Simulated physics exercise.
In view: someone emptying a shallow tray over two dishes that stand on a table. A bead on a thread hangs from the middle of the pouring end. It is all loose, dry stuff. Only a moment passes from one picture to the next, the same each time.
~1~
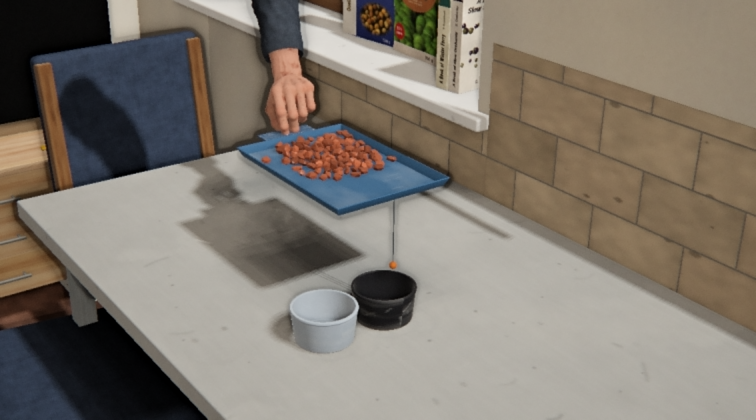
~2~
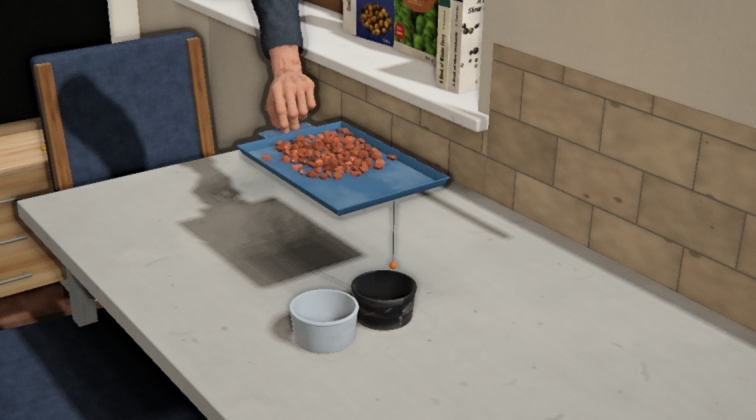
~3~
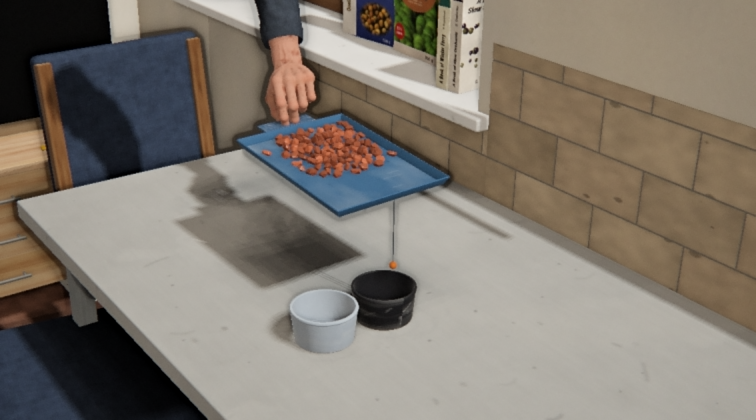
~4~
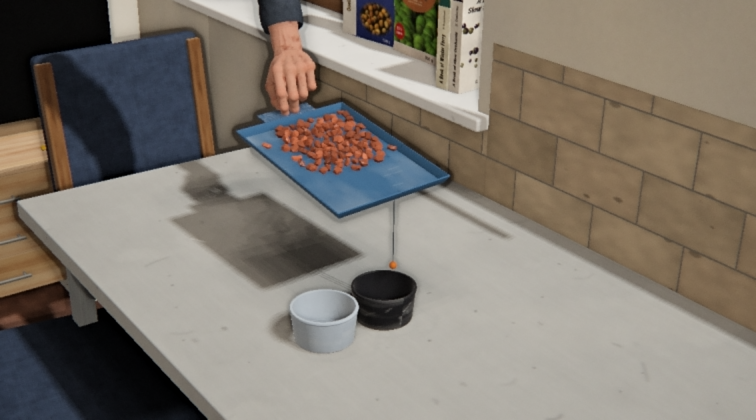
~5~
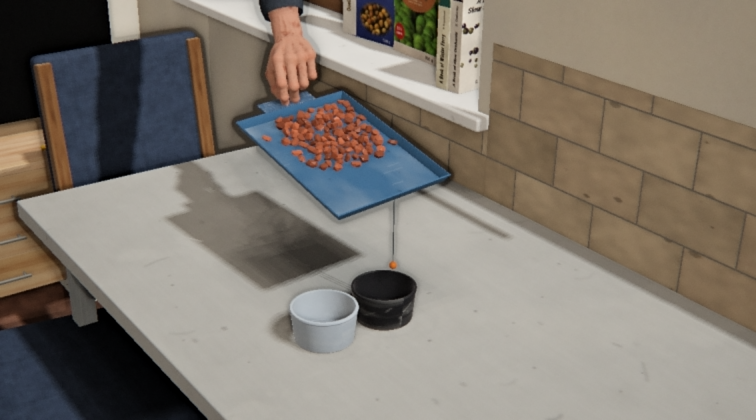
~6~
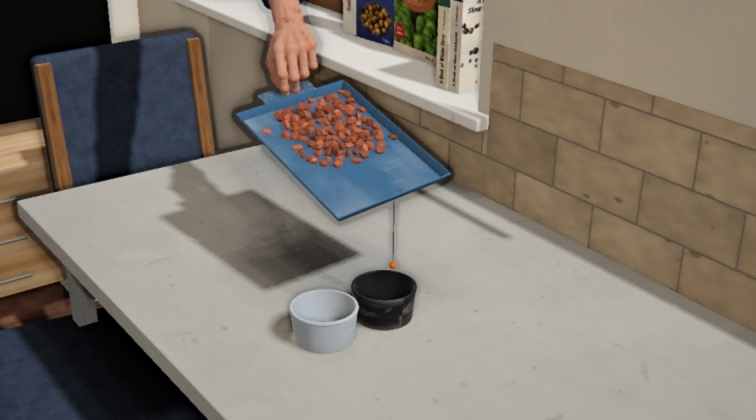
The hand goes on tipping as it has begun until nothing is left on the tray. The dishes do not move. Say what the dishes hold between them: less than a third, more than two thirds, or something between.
Caught overall: Between a third and two thirds.
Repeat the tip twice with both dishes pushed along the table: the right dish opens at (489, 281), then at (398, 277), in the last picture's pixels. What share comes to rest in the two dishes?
Roughly 10 per cent, and 30 per cent.
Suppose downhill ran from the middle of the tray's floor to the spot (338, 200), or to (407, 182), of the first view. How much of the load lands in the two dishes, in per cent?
In turn 60 and 0 in a hundred.
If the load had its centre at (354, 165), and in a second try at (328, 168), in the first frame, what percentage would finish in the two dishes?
In turn 70 and 80 in a hundred.
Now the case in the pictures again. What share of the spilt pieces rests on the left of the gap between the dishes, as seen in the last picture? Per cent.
Roughly 20 in a hundred.
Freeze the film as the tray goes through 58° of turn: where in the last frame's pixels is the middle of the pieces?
Near (355, 204).
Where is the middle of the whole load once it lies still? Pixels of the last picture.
At about (346, 335).
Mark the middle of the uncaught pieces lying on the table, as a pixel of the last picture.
Close to (402, 370).
Soon after the last picture, tray tipped steeply; most on the tray; about a quarter in the air.
A little later, tray tipped right over; about a third in the left dish; a small part in the right dish; about half outside both; a small part in the air.
Later still, tray tipped past a quarter turn; about a third in the left dish; a small part in the right dish; about half outside both.
At rest, tray tipped past a quarter turn; about a third in the left dish; a small part in the right dish; about half outside both.
